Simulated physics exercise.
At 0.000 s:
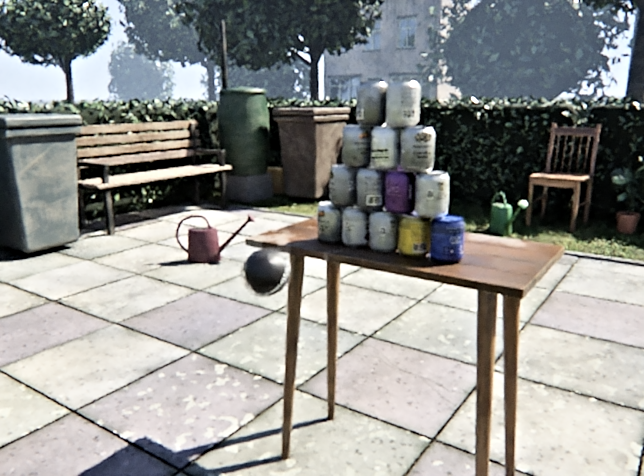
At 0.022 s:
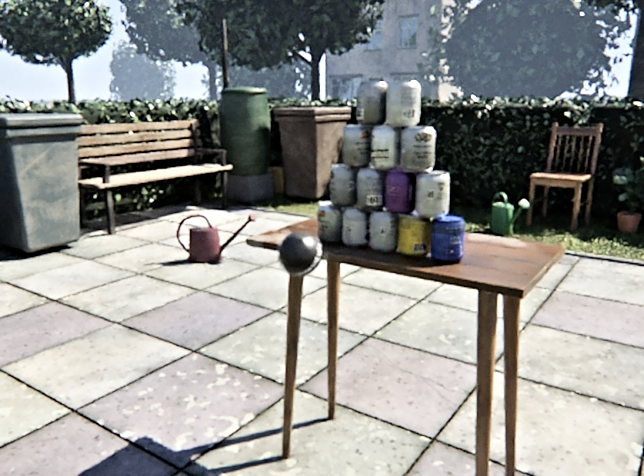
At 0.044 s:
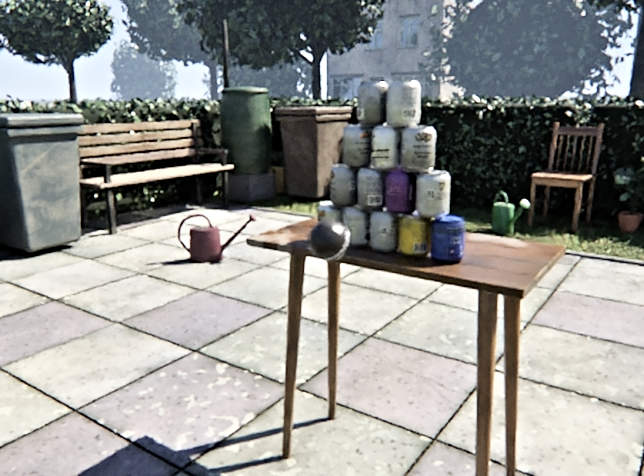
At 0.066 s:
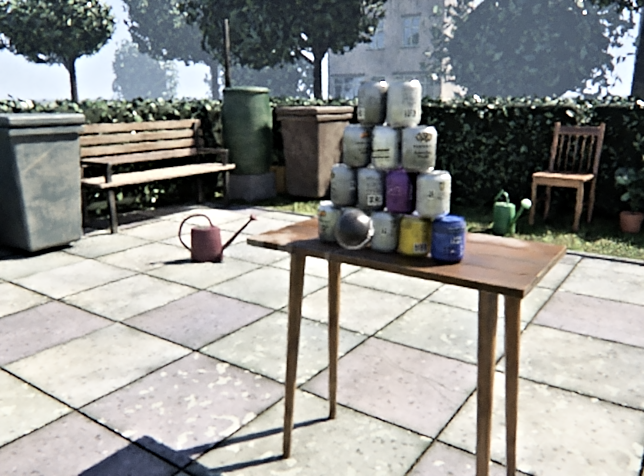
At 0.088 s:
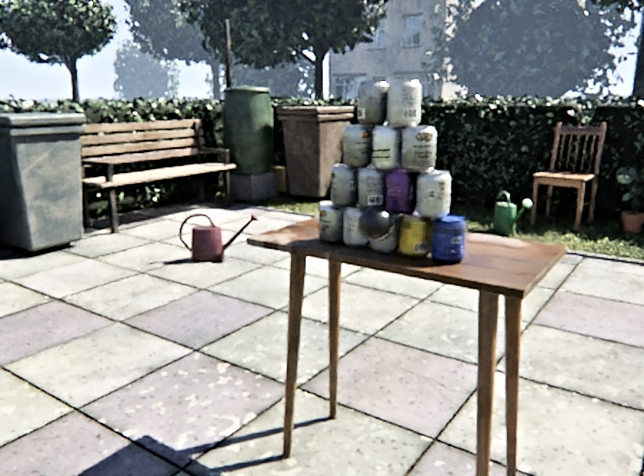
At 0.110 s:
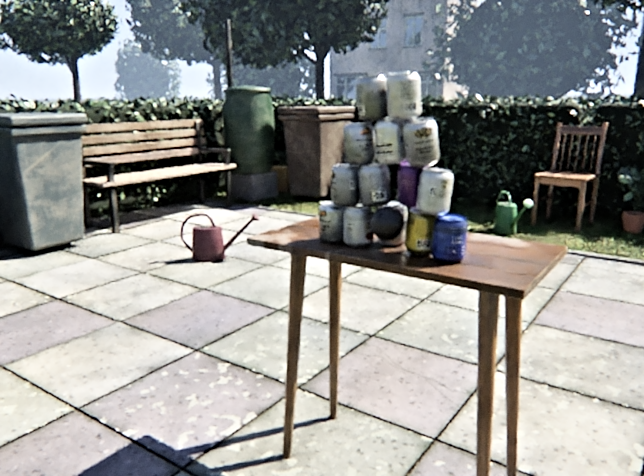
On a sunny paved patio, a dark ball flew in from the left toward a pyramid of cans on a wooden table and struck the lower rows, jolting several cans slightly askew.
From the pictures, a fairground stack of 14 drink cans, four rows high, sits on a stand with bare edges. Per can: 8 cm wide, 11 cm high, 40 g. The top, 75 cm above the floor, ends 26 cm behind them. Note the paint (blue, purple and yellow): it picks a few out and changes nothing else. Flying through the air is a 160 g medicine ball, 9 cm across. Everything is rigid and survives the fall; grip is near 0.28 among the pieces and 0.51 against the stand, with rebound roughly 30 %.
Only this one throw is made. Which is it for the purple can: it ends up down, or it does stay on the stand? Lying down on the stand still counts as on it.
The purple can ends up down.
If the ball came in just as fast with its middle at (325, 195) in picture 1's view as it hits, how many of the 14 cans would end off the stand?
2 in that case.
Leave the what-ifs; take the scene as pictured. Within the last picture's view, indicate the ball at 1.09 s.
Estimated pixel: About (480, 323).
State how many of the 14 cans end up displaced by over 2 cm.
I count 11 of them.
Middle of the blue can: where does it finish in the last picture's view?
Roughly (489, 253).
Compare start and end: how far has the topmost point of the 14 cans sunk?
22 cm.
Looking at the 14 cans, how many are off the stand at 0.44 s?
Number at that point: 2 in total.
After 0.44 s, ball still moving; 2 of the 14 cans off the stand; purple can on its side; yellow can on its side.
After 1.09 s, ball still moving; 6 of the 14 cans off the stand; purple can on its side; yellow can on its side.
By the end (1.9 s), ball rolling away; 7 of the 14 cans off the stand; purple can on its side; yellow can on its side; blue can on its side. As the last picture would show them, middles, yellow can near (563, 365).
